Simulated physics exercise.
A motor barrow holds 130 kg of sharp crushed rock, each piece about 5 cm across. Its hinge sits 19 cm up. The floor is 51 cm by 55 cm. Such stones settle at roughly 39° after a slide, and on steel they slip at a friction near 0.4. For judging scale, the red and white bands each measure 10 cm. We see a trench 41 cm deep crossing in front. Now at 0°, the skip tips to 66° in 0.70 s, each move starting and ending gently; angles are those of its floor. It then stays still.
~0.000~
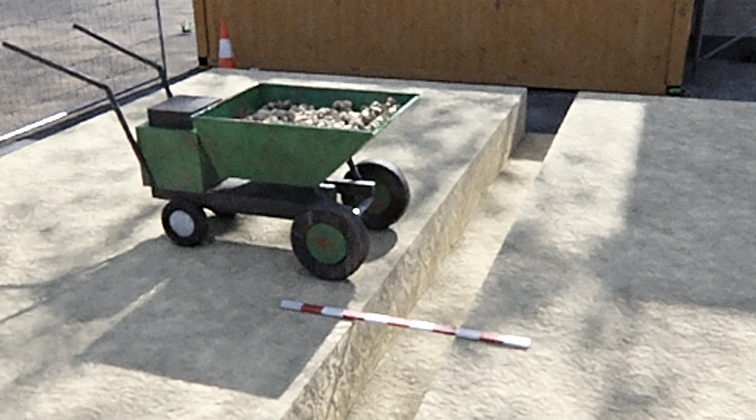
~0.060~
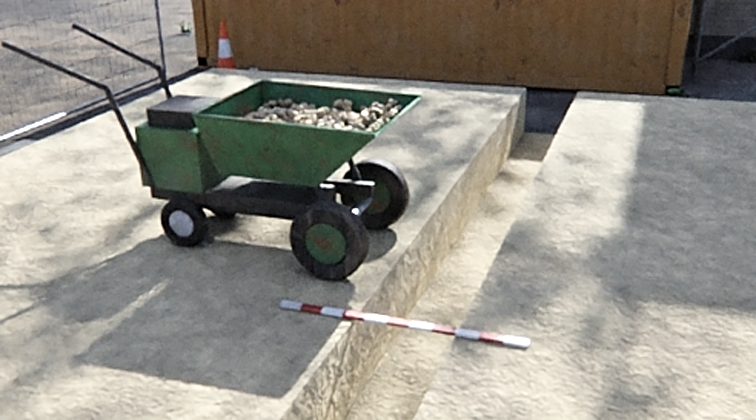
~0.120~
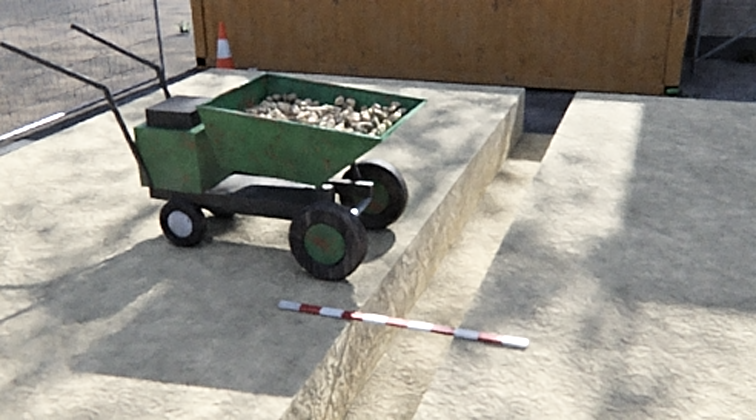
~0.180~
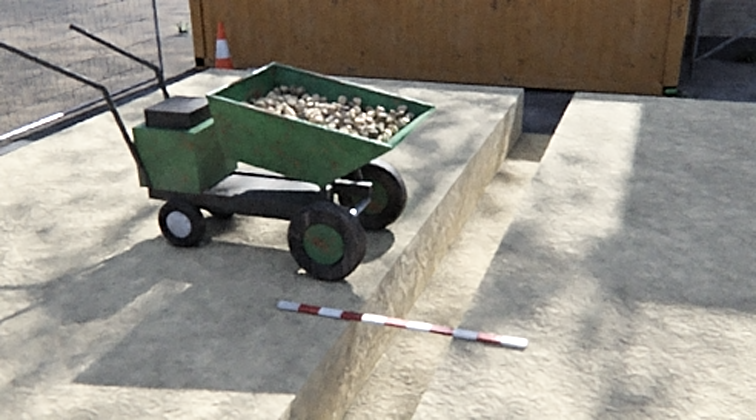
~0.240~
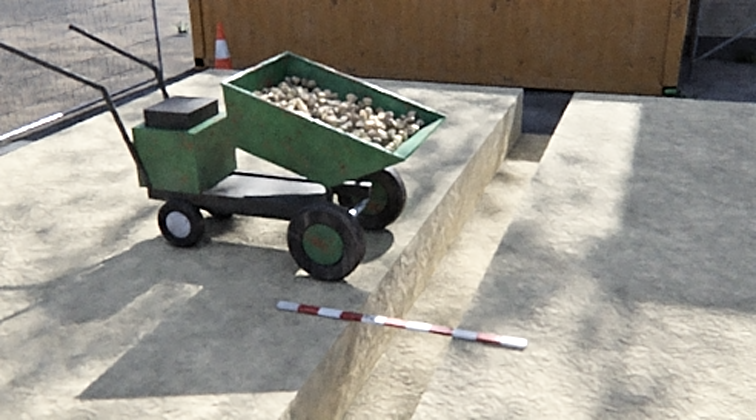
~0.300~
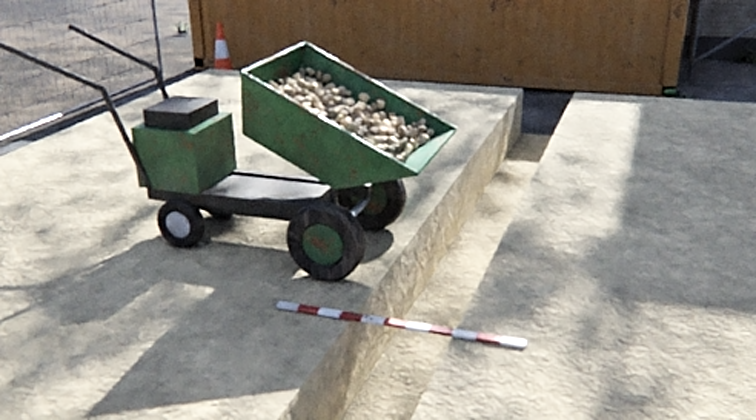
Beside a narrow trench, a green motor barrow steadily tilts its stone-filled skip toward the right.
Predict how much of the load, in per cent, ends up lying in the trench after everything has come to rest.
Roughly 38 per cent of it.
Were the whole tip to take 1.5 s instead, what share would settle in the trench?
My guess is near 55 percent.
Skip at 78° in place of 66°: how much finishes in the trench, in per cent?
In that case some 35 per cent.
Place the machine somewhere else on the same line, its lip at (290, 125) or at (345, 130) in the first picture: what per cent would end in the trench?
Around 100% for the first place and 65% for the second.
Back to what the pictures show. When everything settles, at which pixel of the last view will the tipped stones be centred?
I'd point to around (509, 270).
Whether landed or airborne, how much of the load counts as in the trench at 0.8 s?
5 per cent, give or take.
After 0.5 s the floor is at 55°; 100 % in the skip; the foremost stones are at (452, 188).
After 0.8 s the floor is at 66°; 84 % in the skip, 4 % in the trench, 13 % past the trench; the foremost stones are at (515, 267).
After 1.1 s the floor is at 66°; 28 % in the skip, 9 % in the trench, 63 % past the trench; the foremost stones are at (645, 297).
After 3.1 s the floor is at 66°; 0 % in the skip, 38 % in the trench, 62 % past the trench; the foremost stones are at (732, 320).
